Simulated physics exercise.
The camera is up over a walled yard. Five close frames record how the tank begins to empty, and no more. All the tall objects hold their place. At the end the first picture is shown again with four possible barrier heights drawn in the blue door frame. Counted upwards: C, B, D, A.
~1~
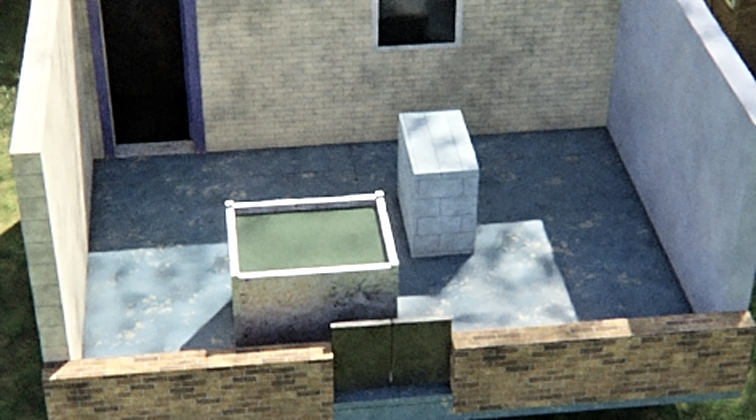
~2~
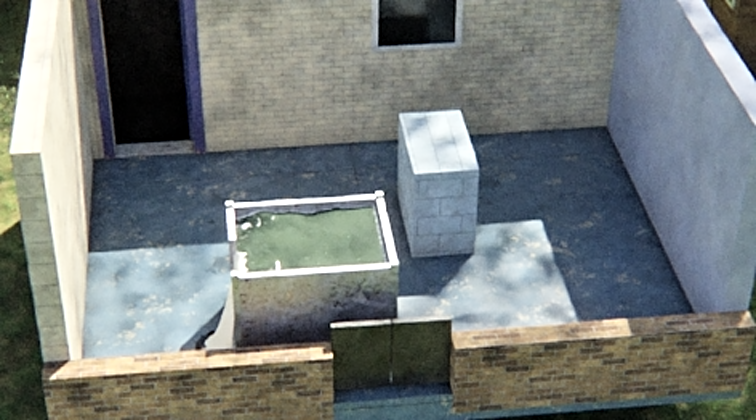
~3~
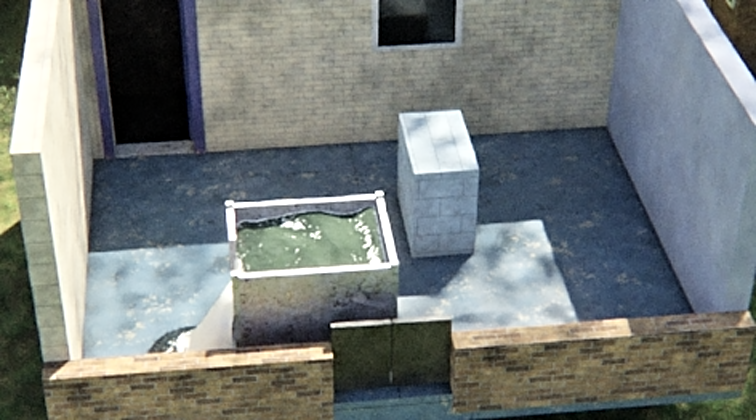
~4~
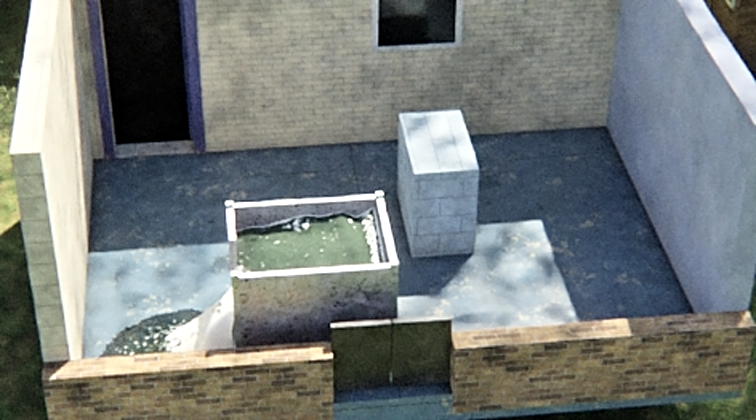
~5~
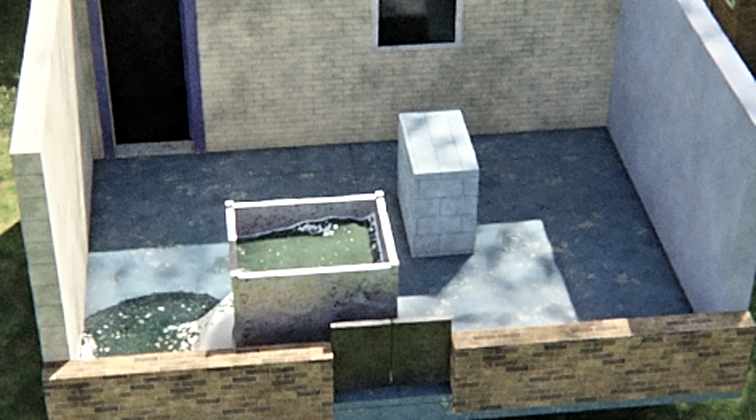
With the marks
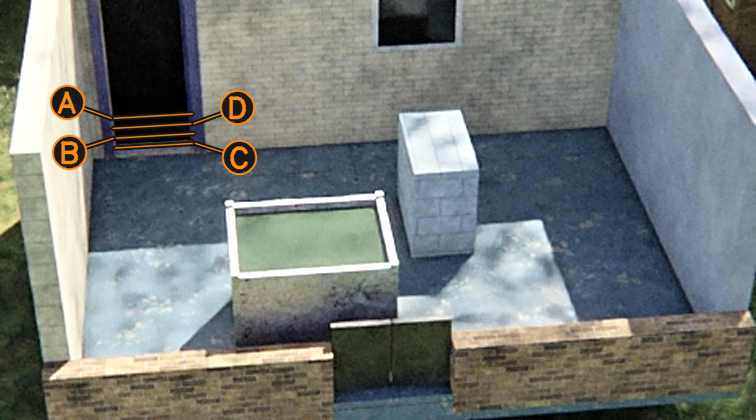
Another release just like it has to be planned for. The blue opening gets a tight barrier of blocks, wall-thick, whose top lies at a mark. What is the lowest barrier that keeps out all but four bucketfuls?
B.
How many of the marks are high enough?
Three.
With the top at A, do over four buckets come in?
No, that is safe.
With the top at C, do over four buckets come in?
Yes.
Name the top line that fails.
The answer is C.
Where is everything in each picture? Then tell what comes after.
Water in the tank at rest, its middle at (310, 242); foot of the blue doorway at (155, 155); shut gate at (391, 332).
Water covers 1 % of the ground, its front hidden from here.
Water covers 3 % of the ground, its front hidden from here.
Water covers 6 % of the ground and shows as far out as (178, 318).
Water covers 9 % of the ground and shows as far out as (116, 314).
On the marked copy, A at (152, 116); B at (154, 135); C at (155, 145); D at (153, 126); from the bottom up C, B, D, A.
With A, nothing gets over.
With B, a bucket or two gets in.
With C, some 15 bucketfuls get in.
With D, nothing gets over.
